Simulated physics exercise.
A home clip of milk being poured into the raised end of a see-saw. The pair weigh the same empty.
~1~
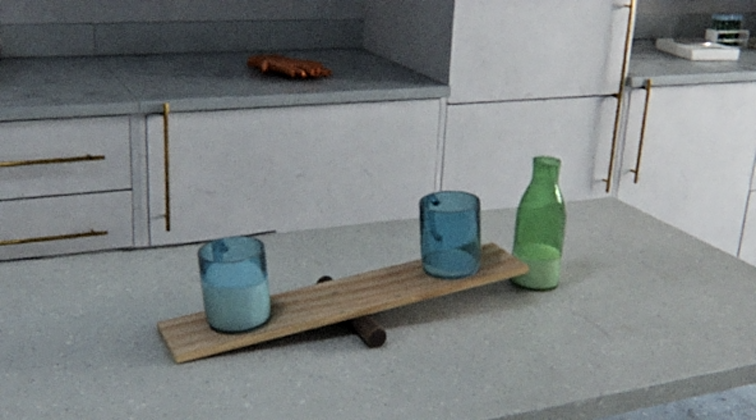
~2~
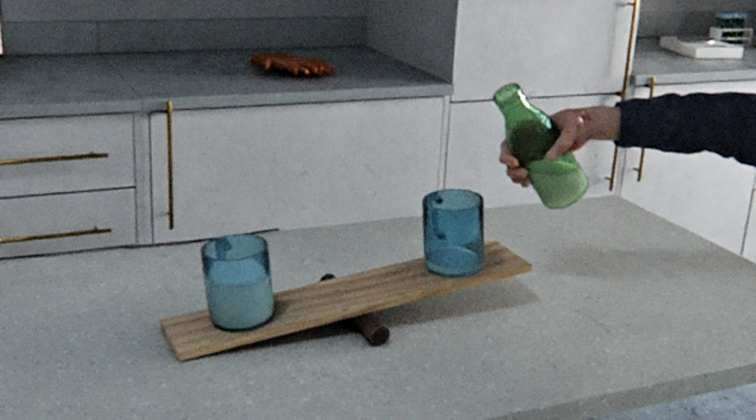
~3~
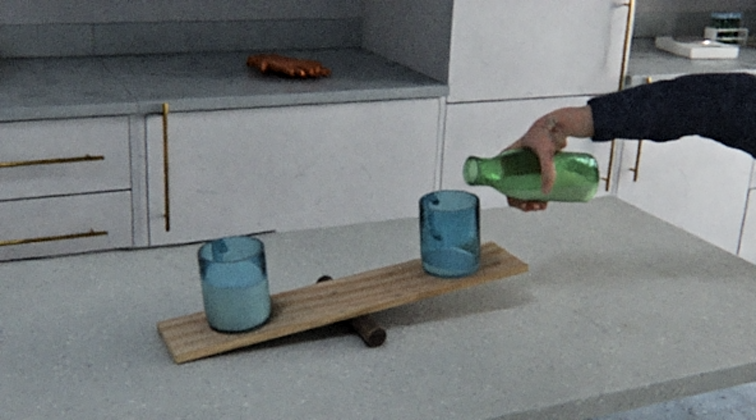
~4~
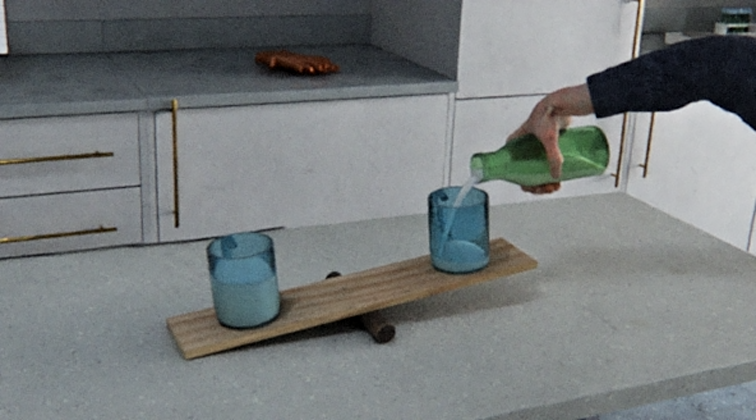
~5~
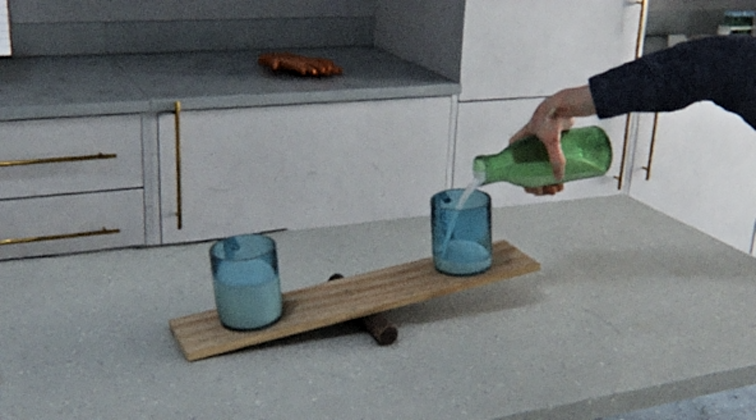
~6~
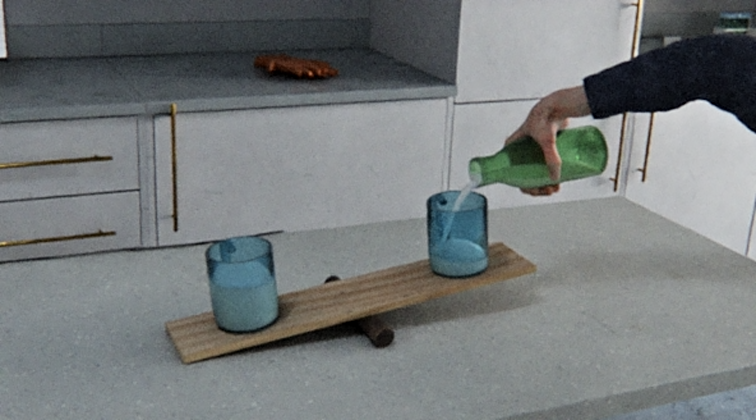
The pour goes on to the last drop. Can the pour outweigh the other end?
It does not move.
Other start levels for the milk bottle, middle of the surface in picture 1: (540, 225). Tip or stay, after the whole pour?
In that case: Changes sides.
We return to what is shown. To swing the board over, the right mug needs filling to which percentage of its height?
Roughly 60 per cent.
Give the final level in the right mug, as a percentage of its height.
Some 40 per cent.
Next, the right mug is about a third full; the board leans as before.
Finally, the right mug is about a third full; the board leans as before.
